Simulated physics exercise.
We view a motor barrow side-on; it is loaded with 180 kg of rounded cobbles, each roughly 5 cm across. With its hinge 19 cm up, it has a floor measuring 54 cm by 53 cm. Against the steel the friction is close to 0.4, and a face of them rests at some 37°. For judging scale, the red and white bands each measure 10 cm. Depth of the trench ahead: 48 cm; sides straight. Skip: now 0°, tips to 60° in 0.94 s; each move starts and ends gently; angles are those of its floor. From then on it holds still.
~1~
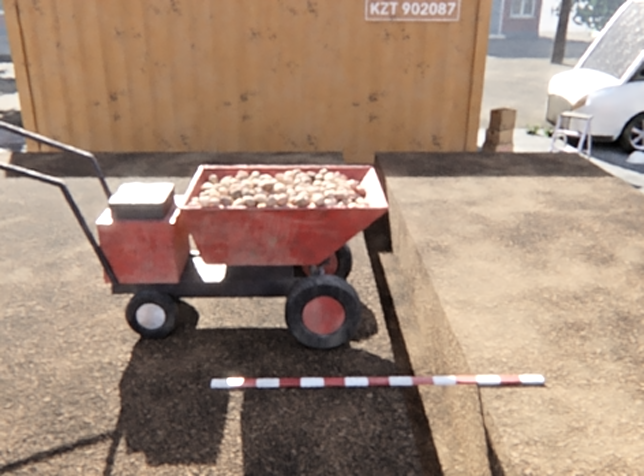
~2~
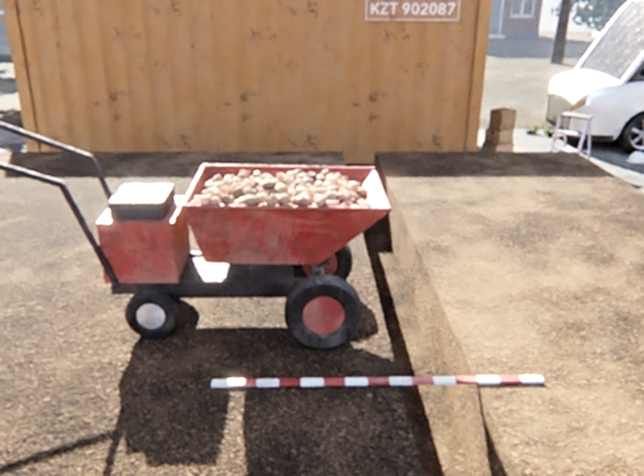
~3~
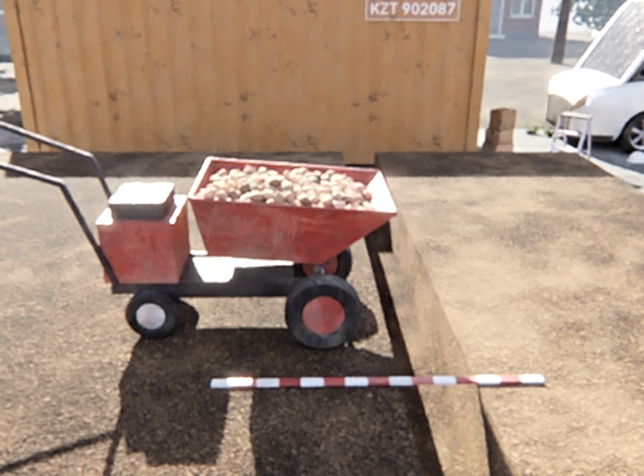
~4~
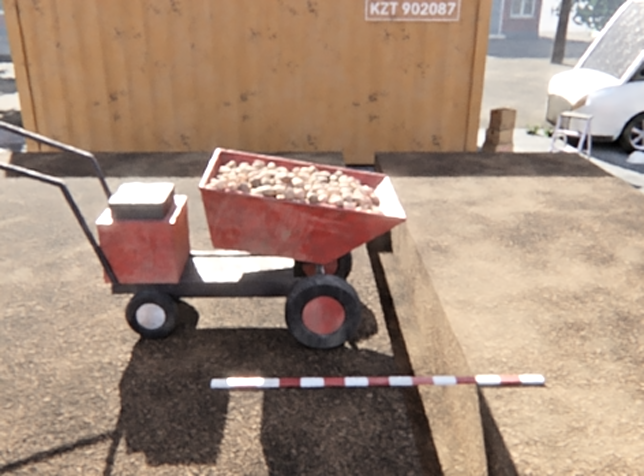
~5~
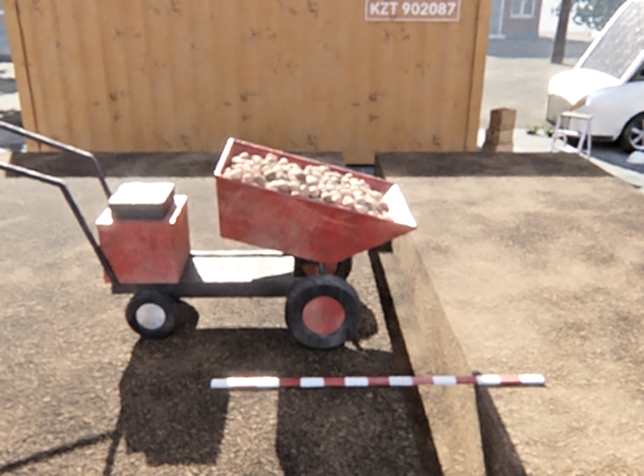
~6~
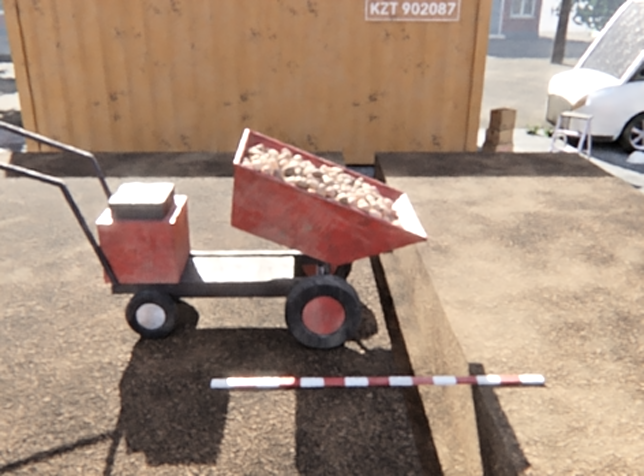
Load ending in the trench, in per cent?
35 per cent.
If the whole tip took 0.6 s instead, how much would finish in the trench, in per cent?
Roughly 25 per cent.
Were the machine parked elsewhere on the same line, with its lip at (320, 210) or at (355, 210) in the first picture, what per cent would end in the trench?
I'd expect some 95 per cent, then some 60.
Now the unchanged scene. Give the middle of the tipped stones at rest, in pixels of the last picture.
The middle should be near (479, 312).
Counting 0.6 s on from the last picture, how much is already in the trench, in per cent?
Something like 0 in a hundred.
Then, 0.3 s after the last picture the floor is at 50°, 100 % in the skip; the foremost stones are at (434, 253).
Then, 0.6 s after the last picture the floor is at 60°, 76 % in the skip, 2 % in the trench, 22 % past the trench; the foremost stones are at (507, 312).
Then, 1.0 s after the last picture the floor is at 60°, 33 % in the skip, 4 % in the trench, 63 % past the trench; the foremost stones are at (613, 313).
Then, 2.9 s after the last picture the floor is at 60°, 0 % in the skip, 35 % in the trench, 65 % past the trench; the foremost stones are past the picture's edge.
